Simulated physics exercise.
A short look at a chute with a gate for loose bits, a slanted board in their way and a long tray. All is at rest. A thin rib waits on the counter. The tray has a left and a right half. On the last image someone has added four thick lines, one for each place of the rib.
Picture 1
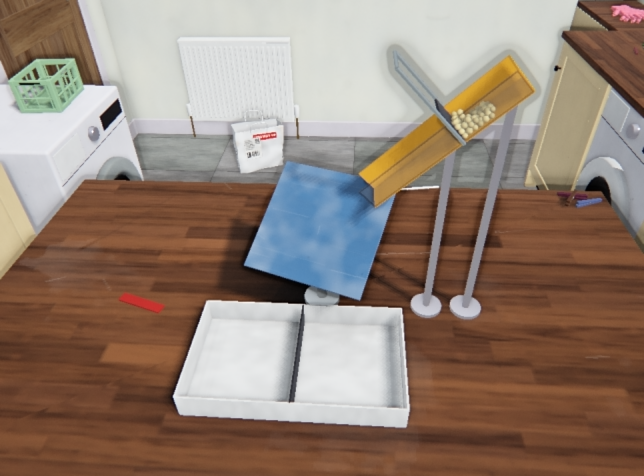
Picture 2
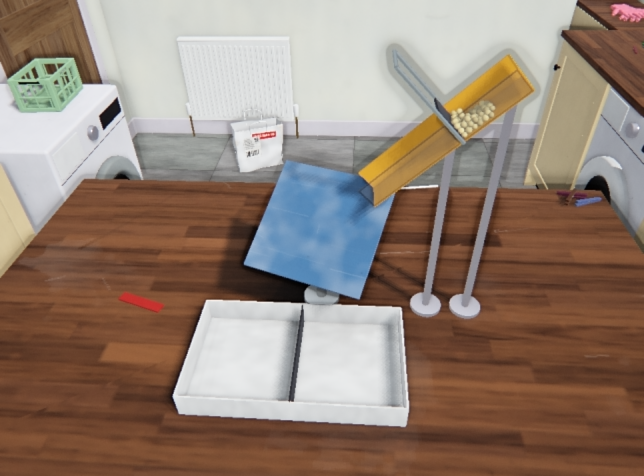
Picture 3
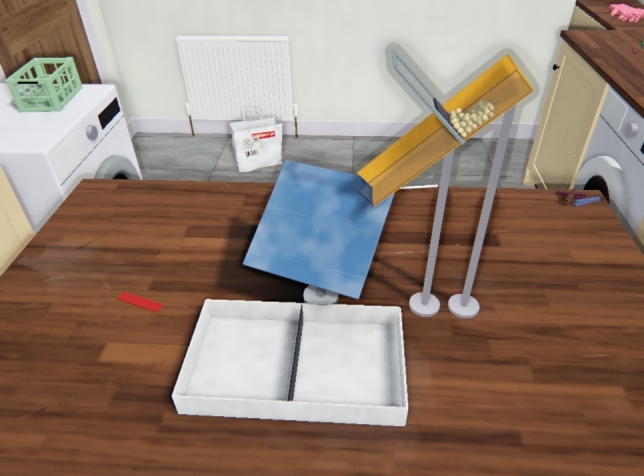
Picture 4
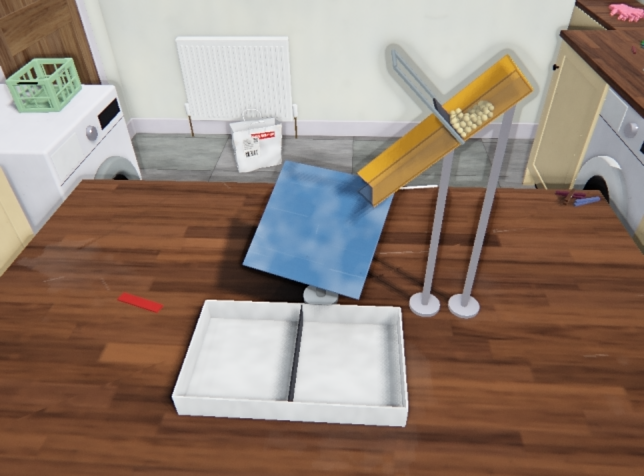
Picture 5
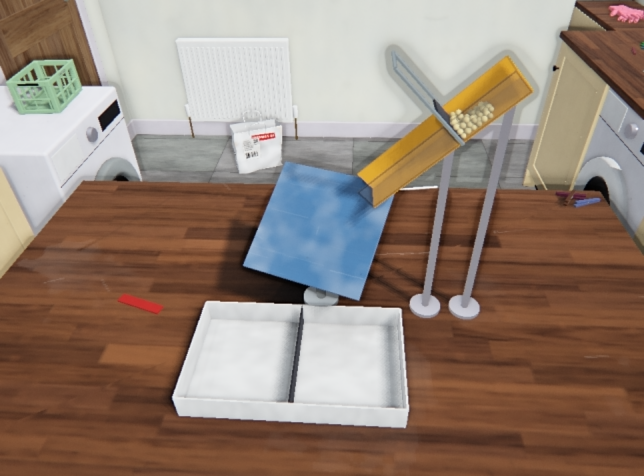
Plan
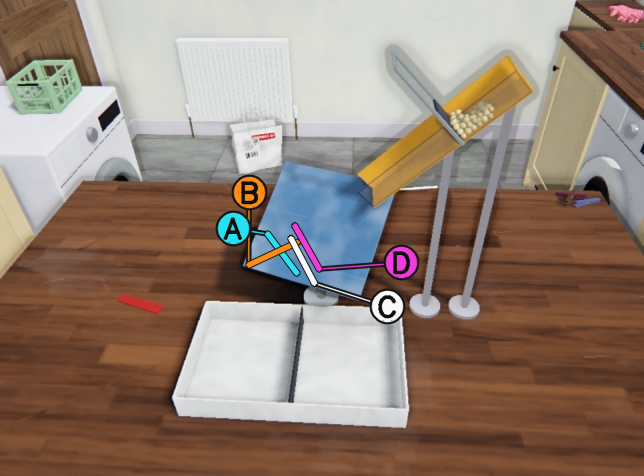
A wooden counter holding a tilted blue board, a divided white tray and a raised yellow chute of pale beans, all staying still.
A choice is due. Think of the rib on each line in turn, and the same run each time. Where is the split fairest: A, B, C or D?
Line A.
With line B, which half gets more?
The left half.
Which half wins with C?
More lands on the right.
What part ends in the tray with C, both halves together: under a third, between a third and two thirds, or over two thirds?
Over two thirds.
On the marked copy, line A from (267, 233) to (296, 273); line B from (297, 242) to (248, 265); line C from (290, 238) to (314, 283); line D from (294, 225) to (319, 269).
For line A, of what is caught, about a third in the left half, about two thirds in the right.
For line B, of what is caught, nearly all in the left half, a stray few in the right.
For line C, of what is caught, a small part in the left half, most in the right.
For line D, of what is caught, a small part in the left half, most in the right.
